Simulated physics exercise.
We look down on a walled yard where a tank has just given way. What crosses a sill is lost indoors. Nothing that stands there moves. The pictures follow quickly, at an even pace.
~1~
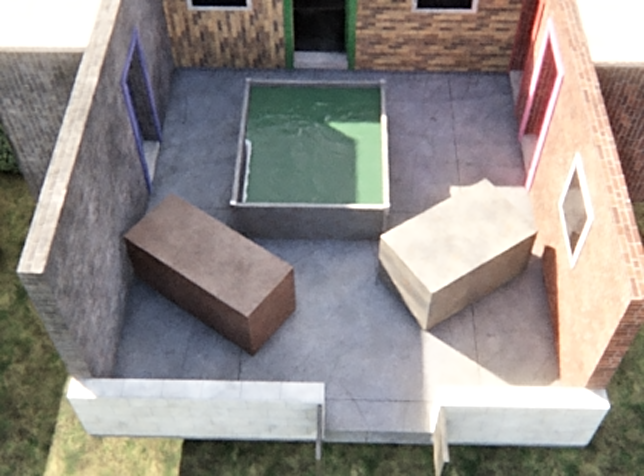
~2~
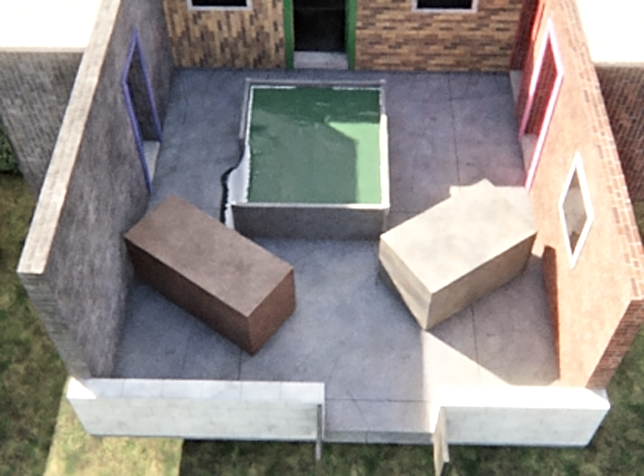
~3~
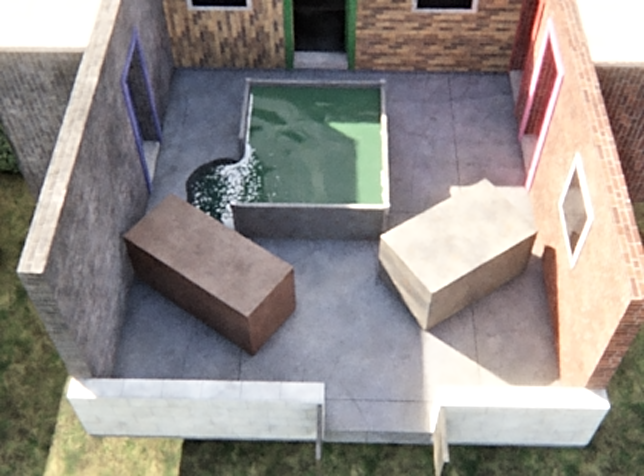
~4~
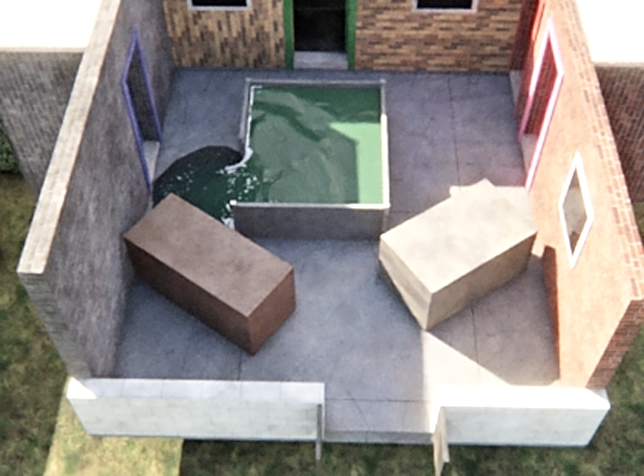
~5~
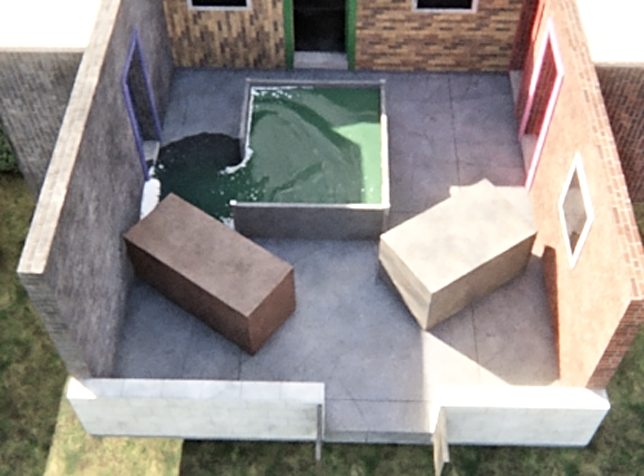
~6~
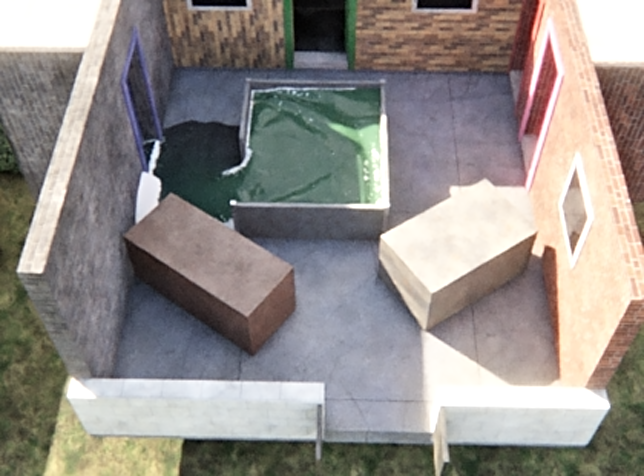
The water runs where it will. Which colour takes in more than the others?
Most goes in at the blue door.
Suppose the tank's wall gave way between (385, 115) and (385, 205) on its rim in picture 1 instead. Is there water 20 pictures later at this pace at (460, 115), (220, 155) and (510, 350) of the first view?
In that order: Awash, not flooded, wet.
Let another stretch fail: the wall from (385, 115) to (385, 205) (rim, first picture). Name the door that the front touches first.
First comes the door marked pink.
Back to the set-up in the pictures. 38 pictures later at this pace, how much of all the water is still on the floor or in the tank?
Close to 84 %.
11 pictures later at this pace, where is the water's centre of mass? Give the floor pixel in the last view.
I would point to (265, 186).
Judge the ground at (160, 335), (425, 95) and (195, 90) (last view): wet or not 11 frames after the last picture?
In turn: Awash, dry, covered.
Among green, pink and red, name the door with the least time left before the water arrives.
First comes the one in green.
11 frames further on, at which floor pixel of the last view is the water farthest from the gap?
Near (108, 406).
A moment on, water covers 15 % of the floor; blue door a lot in, red door not reached, pink door not reached, green door not reached.
Next, water covers 30 % of the floor; blue door a lot in, red door not reached, pink door not reached, green door not reached.
Then, water covers 50 % of the floor; blue door a lot in, red door not reached, pink door not reached, green door wet at the sill, nothing in.
Later, water covers 85 % of the floor; blue door a lot in, red door some in, pink door wet at the sill, nothing in, green door wet at the sill, nothing in.
In the end, water covers 95 % of the floor; blue door a lot in, red door a lot in, pink door wet at the sill, nothing in, green door wet at the sill, nothing in; the blue door has let in the most.
